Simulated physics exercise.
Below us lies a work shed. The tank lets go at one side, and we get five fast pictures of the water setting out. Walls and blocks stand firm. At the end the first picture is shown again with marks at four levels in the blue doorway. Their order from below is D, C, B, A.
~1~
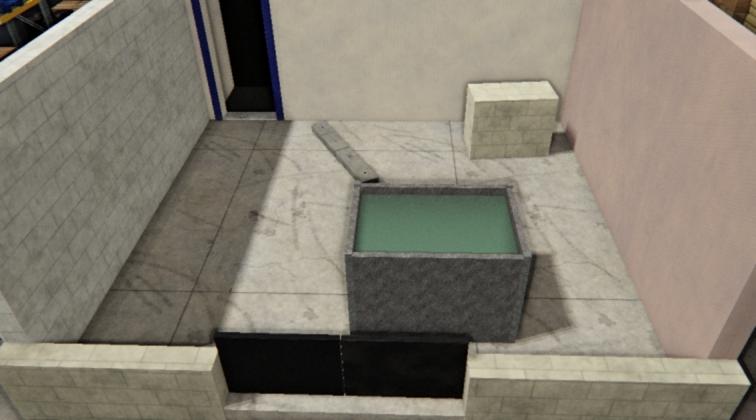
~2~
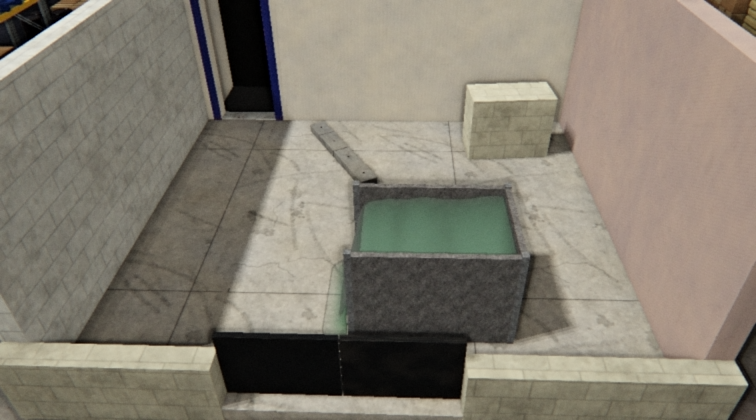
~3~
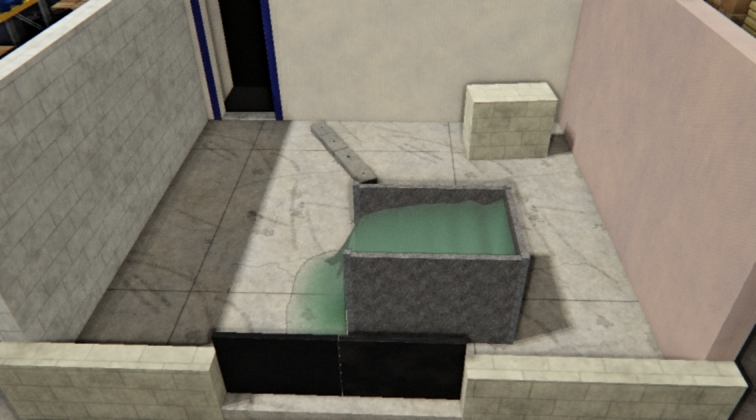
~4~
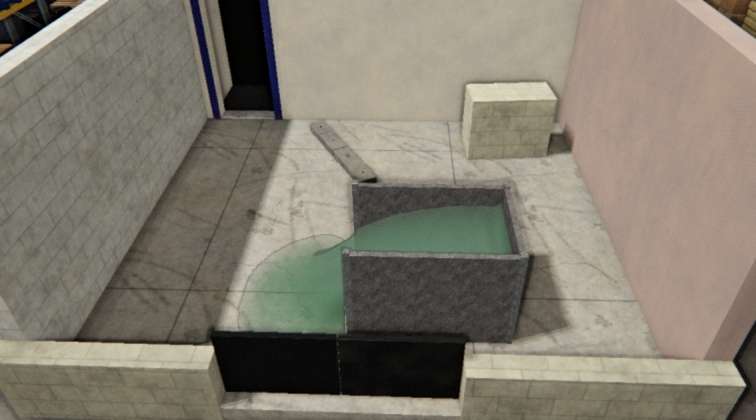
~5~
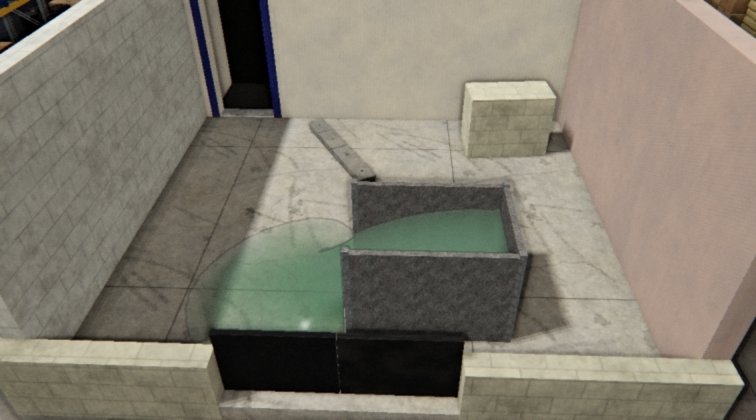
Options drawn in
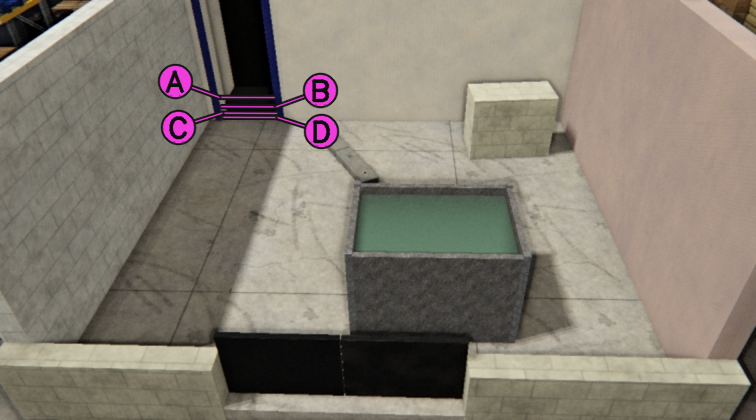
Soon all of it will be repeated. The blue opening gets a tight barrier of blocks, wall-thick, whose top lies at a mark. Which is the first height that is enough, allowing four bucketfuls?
Take B.
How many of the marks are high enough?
Two of the four.
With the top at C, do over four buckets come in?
Yes.
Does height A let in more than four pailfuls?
No, not at all.
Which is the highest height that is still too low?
The answer is C.
On the marked copy, A at (246, 97); B at (248, 106); C at (249, 113); D at (250, 117); from the bottom up D, C, B, A.
For height A, nothing gets over.
For height B, a bucket or two gets in.
For height C, about 11 bucketfuls get in.
For height D, dozens of bucketfuls pour in.
